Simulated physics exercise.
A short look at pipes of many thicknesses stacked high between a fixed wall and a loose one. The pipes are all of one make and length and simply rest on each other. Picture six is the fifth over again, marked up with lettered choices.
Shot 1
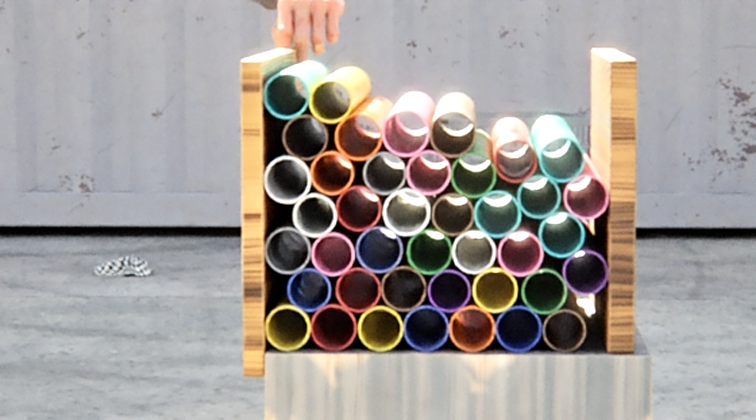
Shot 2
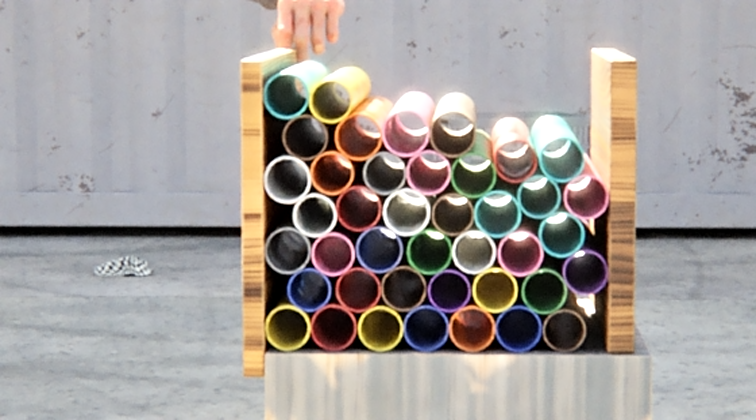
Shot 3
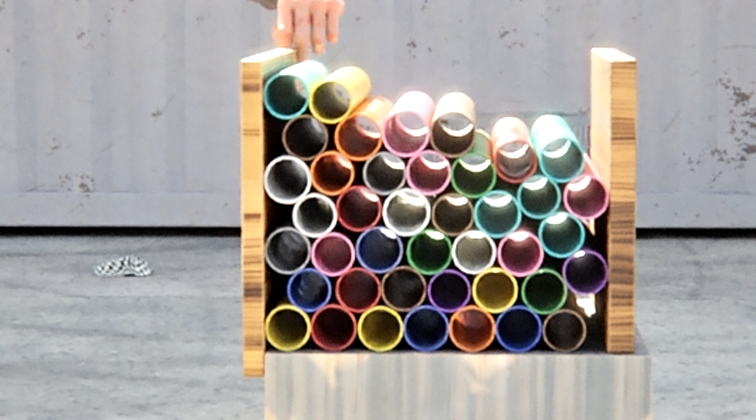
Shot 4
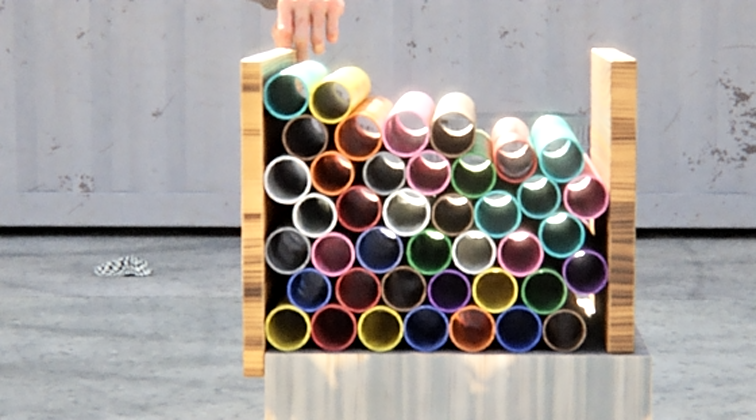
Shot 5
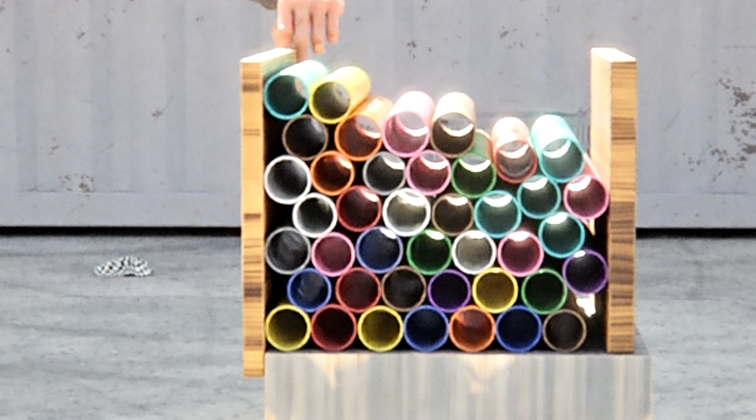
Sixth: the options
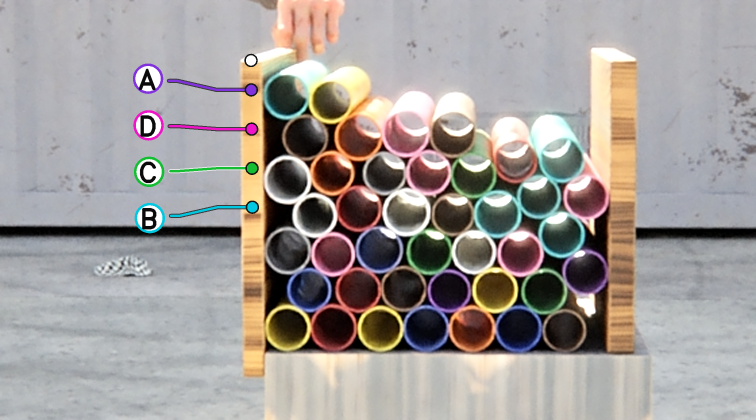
Colorful pipes sat stacked between two wooden side boards on a metal-looking block, while a hand hung at the top left, fingers down near the board, and nothing noticeably moved.
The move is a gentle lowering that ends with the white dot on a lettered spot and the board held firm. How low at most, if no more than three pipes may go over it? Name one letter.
B is the limit.
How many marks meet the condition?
The number is four.
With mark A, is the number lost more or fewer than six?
Fewer than six.
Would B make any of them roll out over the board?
Yes.
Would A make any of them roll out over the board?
At A: No.
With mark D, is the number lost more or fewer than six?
It loses fewer than six.
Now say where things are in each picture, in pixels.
A brown pipe (305, 137); a red pipe (516, 161); a turquoise pipe (287, 96), in the first frame.
A turquoise pipe (287, 96); side board (275, 198), in the second frame.
A yellow pipe (288, 328); a blue pipe (519, 329), in the third frame.
A purple pipe (450, 291); a blue pipe (379, 249), in the fourth frame.
A white pipe (474, 252); a turquoise pipe (497, 214); a brown pipe (305, 137), in the fifth frame.
On the copy, A at (251, 90); B at (252, 208); C at (252, 169); D at (251, 129); the white dot at (251, 61).
On B. First, top of the board (263, 127).
Then, top of the board (264, 204).
Finally, top of the board (264, 207), one out over the board.
By contrast, A none out over the board; C none out over the board; D none out over the board.
